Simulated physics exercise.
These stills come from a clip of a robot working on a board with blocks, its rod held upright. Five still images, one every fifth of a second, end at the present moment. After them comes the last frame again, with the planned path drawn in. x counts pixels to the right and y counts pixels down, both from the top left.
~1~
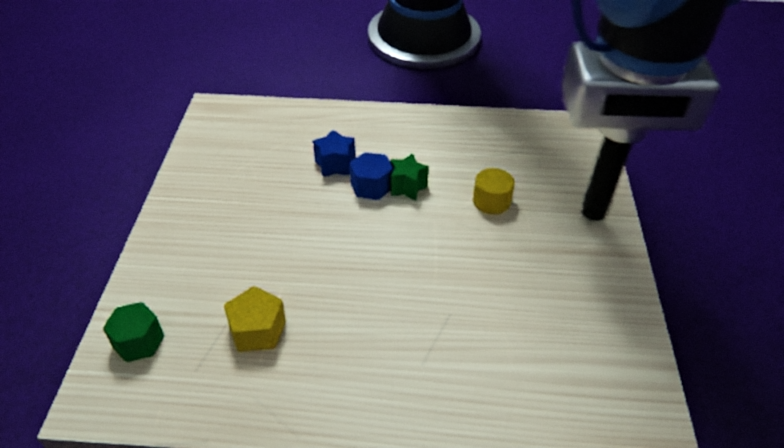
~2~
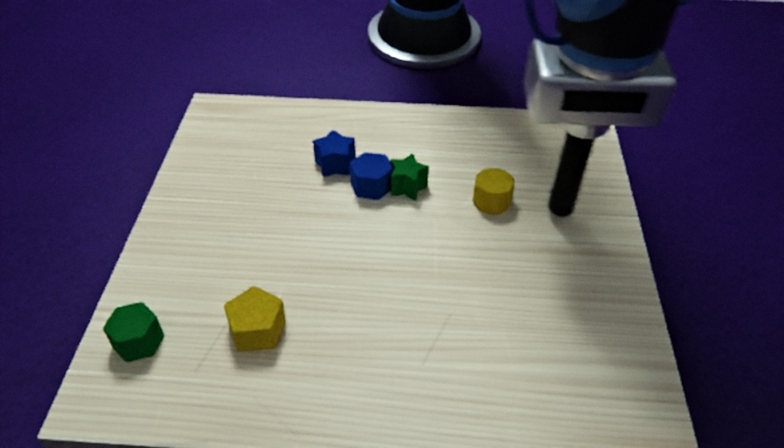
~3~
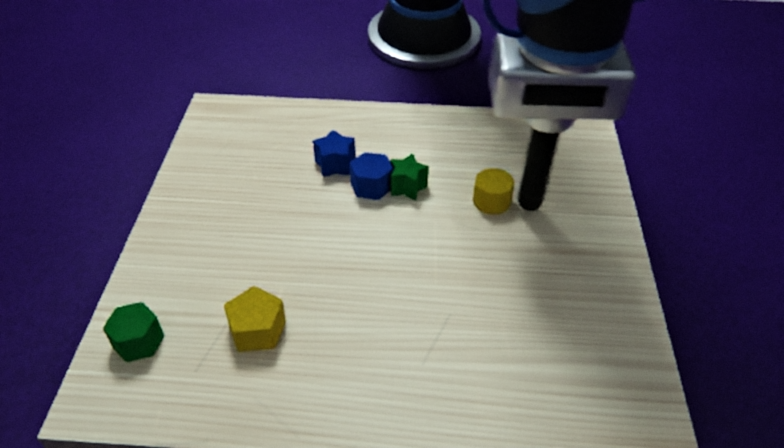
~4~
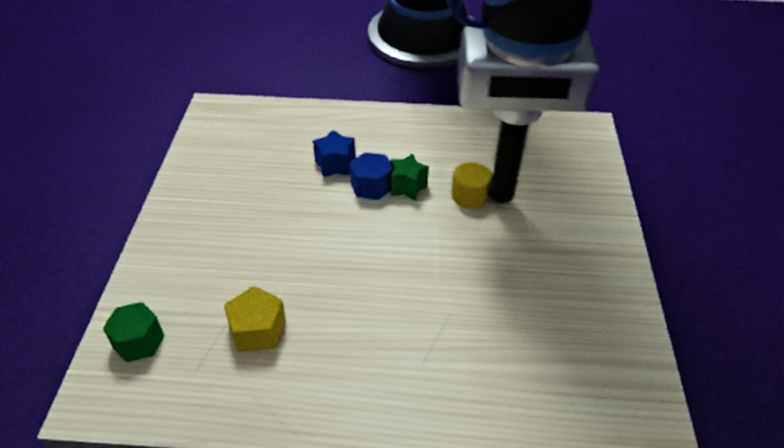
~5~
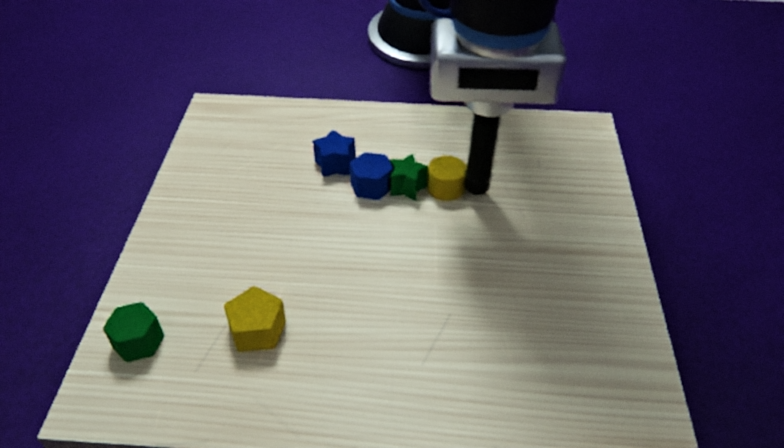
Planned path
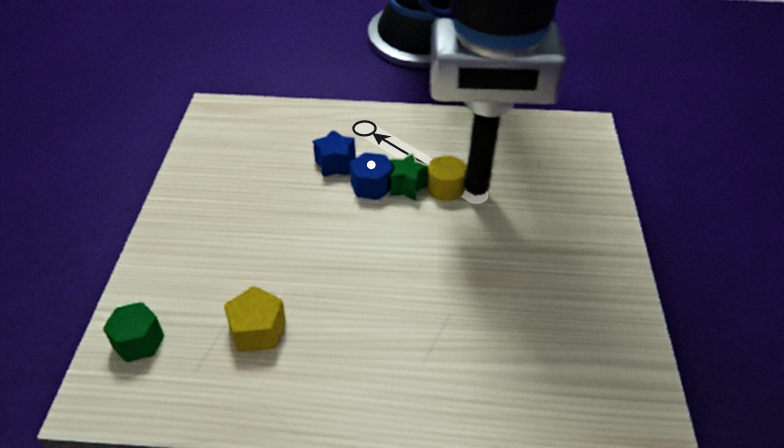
On a pale wooden board, a robot arm's black rod moves left and pushes a yellow block up to a green star.
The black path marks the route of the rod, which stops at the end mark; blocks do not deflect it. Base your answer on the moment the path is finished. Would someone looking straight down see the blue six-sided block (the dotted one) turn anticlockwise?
Yes.
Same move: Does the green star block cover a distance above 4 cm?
Going by the path, yes.
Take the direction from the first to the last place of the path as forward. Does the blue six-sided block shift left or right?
Toward the left.
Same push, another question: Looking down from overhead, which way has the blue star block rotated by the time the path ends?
Spin direction: Clockwise.
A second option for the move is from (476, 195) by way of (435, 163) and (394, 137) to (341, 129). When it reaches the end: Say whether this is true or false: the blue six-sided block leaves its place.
Verdict: True.
The line goes from (476, 195) directly to (365, 128); the dot is on the blue six-sided block.
What follows on the original path. One third of the way, rod (437, 164); blue star block (330, 143), turned 15° clockwise; blue six-sided block (351, 167), turned 35° anticlockwise; green star block (379, 150), turned 55° anticlockwise; yellow circle (409, 141).
Two thirds of the way, rod (399, 142); blue star block (315, 144), turned 20° clockwise; blue six-sided block (345, 169), turned 55° anticlockwise; green star block (354, 143), turned 95° anticlockwise; yellow circle (370, 125).
At the end, rod (364, 121); blue star block (312, 146), turned 35° clockwise; blue six-sided block (345, 169), turned 55° anticlockwise; green star block (351, 142), turned 120° anticlockwise; yellow circle (340, 118).
